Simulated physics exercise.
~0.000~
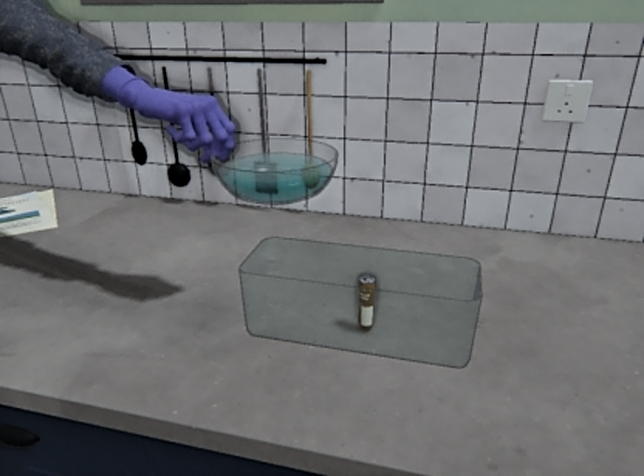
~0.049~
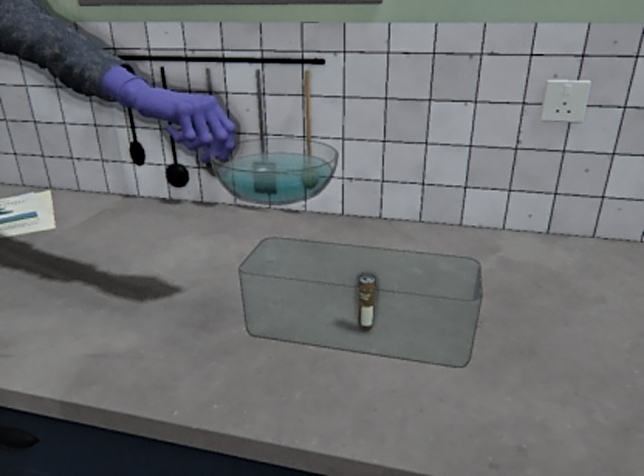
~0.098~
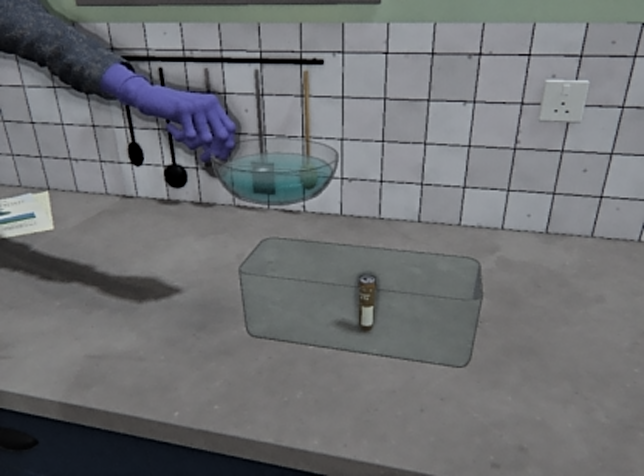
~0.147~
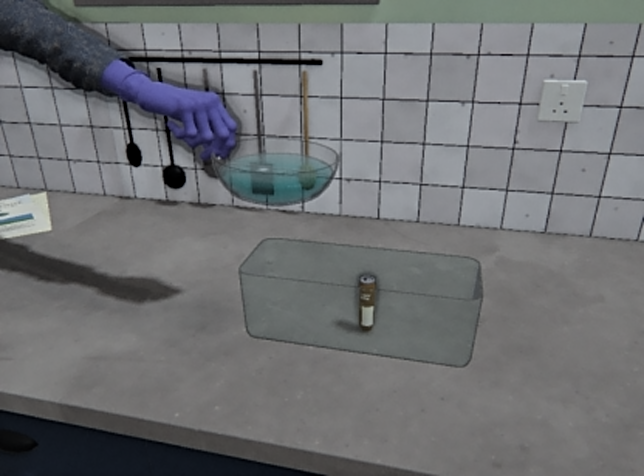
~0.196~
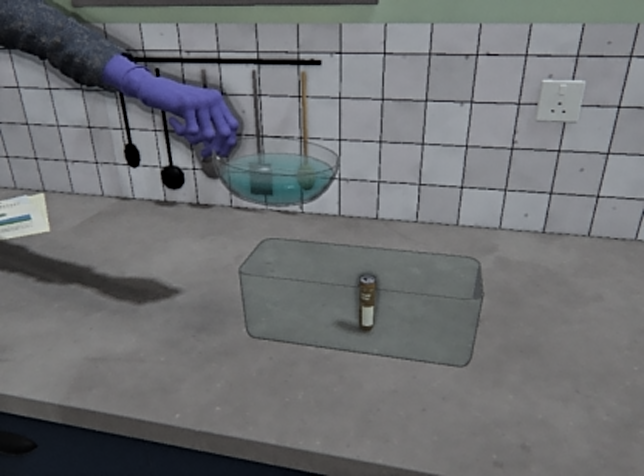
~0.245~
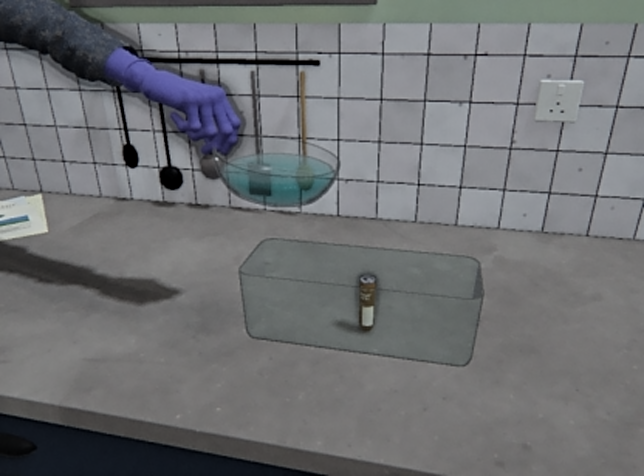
At the start, a purple-gloved hand holds a round clear bowl of blue-green water level above and beside an empty oblong basin, where a small closed container stands on a grey worktop. The bowl stays almost still, then the hand slowly tilts it slightly rightwards, while the container and basin remain unmoved.
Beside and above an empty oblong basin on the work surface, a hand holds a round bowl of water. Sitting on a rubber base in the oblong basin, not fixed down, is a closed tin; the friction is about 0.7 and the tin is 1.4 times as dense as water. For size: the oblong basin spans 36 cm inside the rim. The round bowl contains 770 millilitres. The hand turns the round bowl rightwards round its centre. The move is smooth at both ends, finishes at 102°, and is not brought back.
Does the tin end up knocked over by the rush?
It never tumbles.
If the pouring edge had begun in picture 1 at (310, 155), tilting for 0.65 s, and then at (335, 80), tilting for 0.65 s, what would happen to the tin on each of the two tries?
Run one: It tumbles. Run two: It tumbles.
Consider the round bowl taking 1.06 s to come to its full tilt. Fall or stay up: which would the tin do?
It stays steady, then.
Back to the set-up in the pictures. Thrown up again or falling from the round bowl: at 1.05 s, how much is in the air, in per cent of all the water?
Airborne fraction: Approx. 5 %.
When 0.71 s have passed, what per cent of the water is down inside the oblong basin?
Roughly 20 per cent.
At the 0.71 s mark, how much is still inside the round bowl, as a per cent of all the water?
Around 44 in a hundred.
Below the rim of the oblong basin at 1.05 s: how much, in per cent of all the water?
92 per cent, give or take a little.
By 0.71 s the tilt is 59° and 45 per cent is still to pour; the tin stands where it began.
By 1.05 s the tilt is 93° and 2 per cent is still to pour; the tin stands where it began.
By 1.41 s the tilt is 102° and 0 per cent is still to pour; the tin stands where it began.
By 1.80 s the tilt is 102° and 0 per cent is still to pour; the tin stands where it began.
At rest the tin stands where it began.
